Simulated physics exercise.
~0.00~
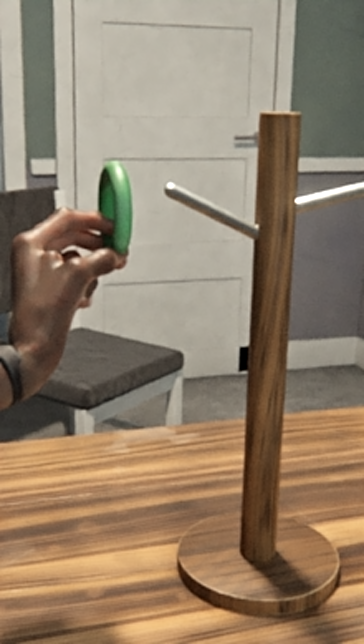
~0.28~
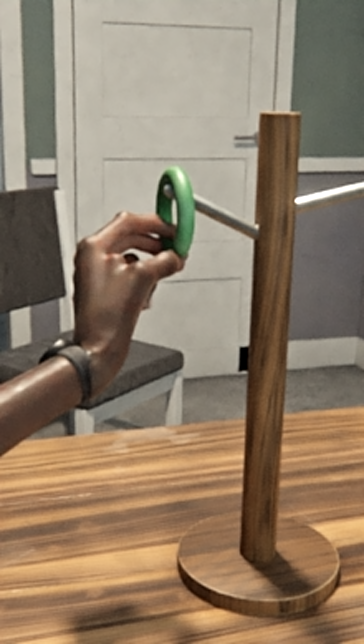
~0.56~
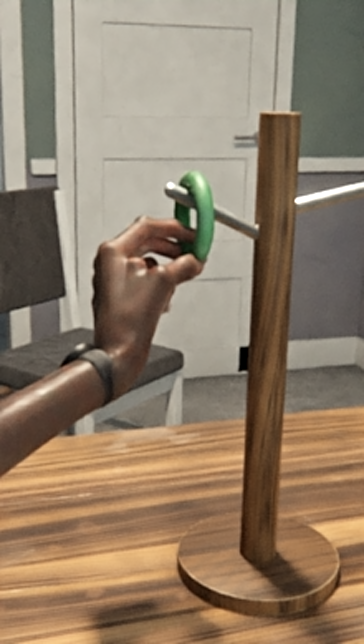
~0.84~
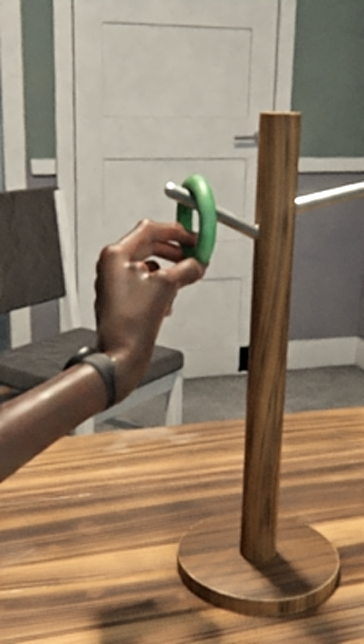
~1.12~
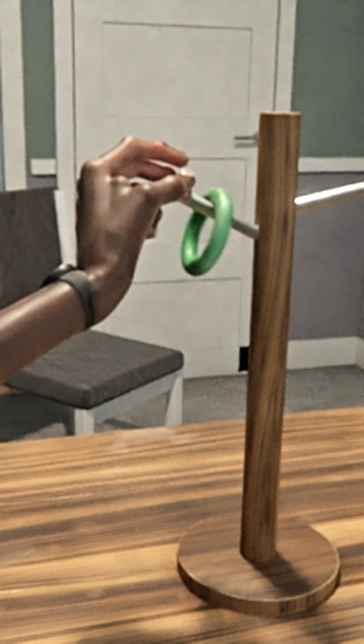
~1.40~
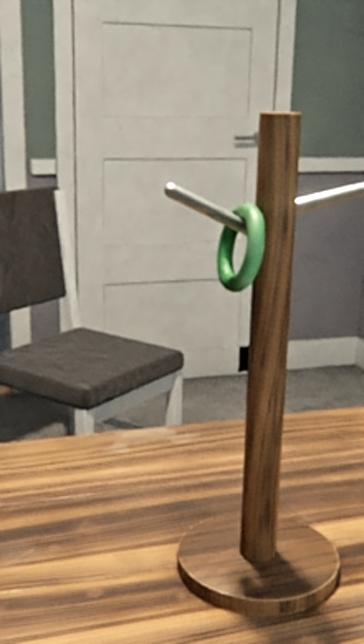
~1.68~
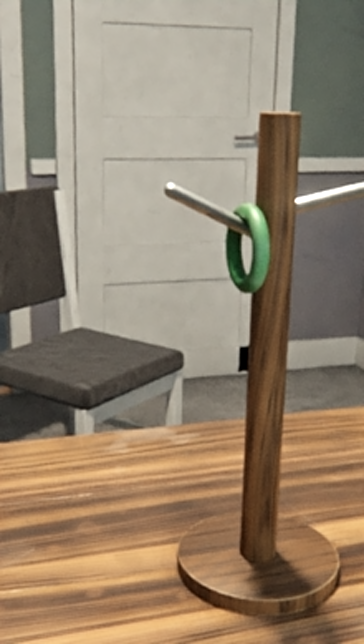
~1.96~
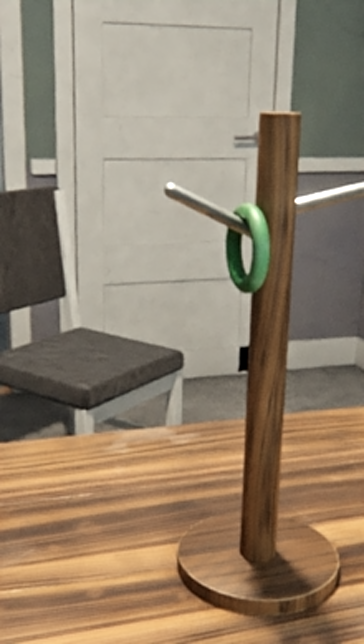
A hand hooks a green ring on a peg, and it slides inward and hangs there.
